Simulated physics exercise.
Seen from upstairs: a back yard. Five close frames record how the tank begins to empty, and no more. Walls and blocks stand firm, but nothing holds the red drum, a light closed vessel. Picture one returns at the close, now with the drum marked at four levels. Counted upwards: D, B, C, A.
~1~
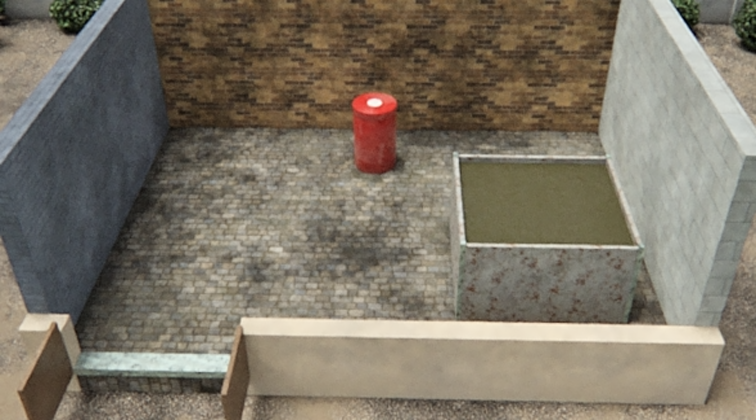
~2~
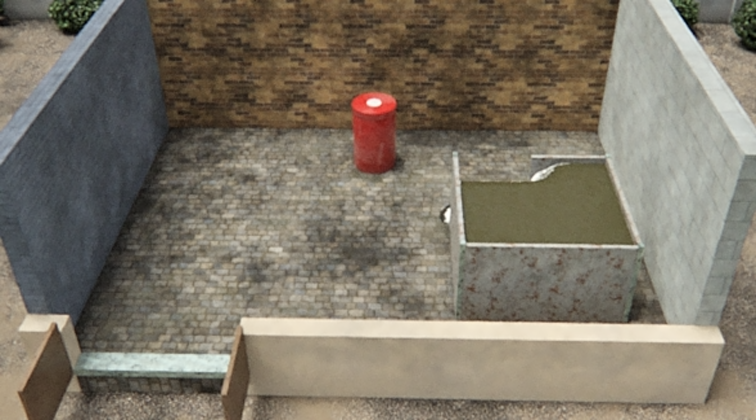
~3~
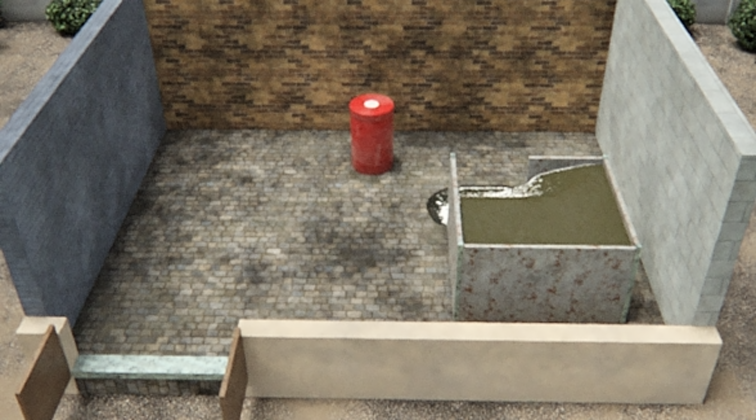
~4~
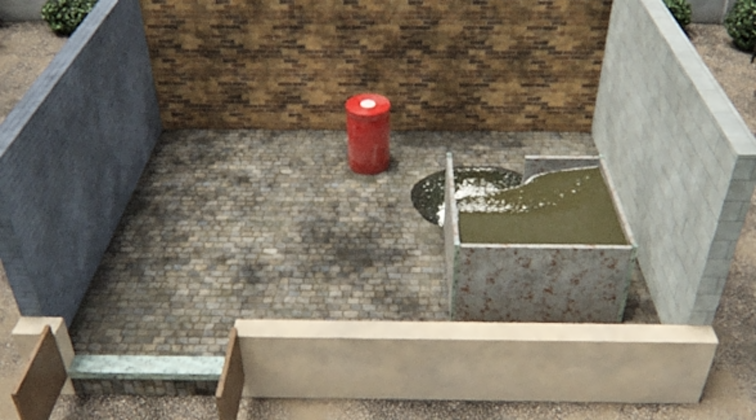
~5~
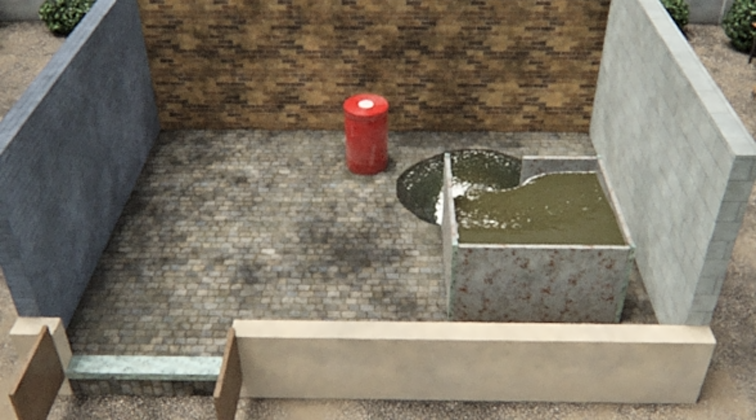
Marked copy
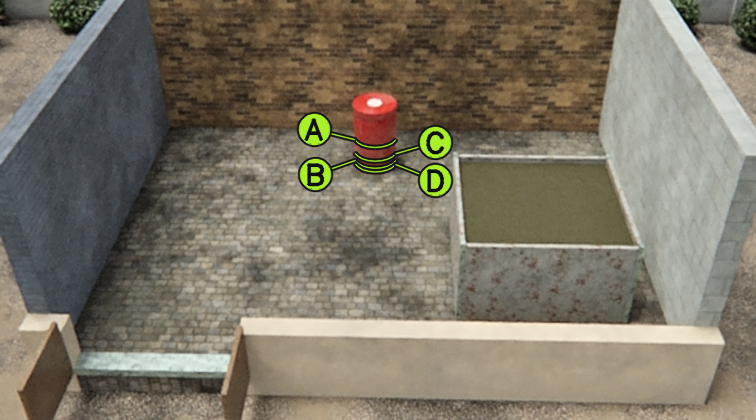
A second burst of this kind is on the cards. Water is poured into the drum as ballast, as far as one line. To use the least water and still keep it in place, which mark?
The limit is A.
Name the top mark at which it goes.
The answer is C.
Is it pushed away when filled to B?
Yes, that goes wrong.
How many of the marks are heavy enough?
One of them.
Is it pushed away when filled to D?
Yes.
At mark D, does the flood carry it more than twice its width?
Yes, clearly.
In lime, A at (374, 147); B at (374, 168); C at (374, 161); D at (374, 171); from the bottom up D, B, C, A.
If A is chosen, it does not move.
If B is chosen, it is pushed about 6 times its own width away.
If C is chosen, it is pushed about 3 times its own width away.
If D is chosen, it is pushed about 7 times its own width away.
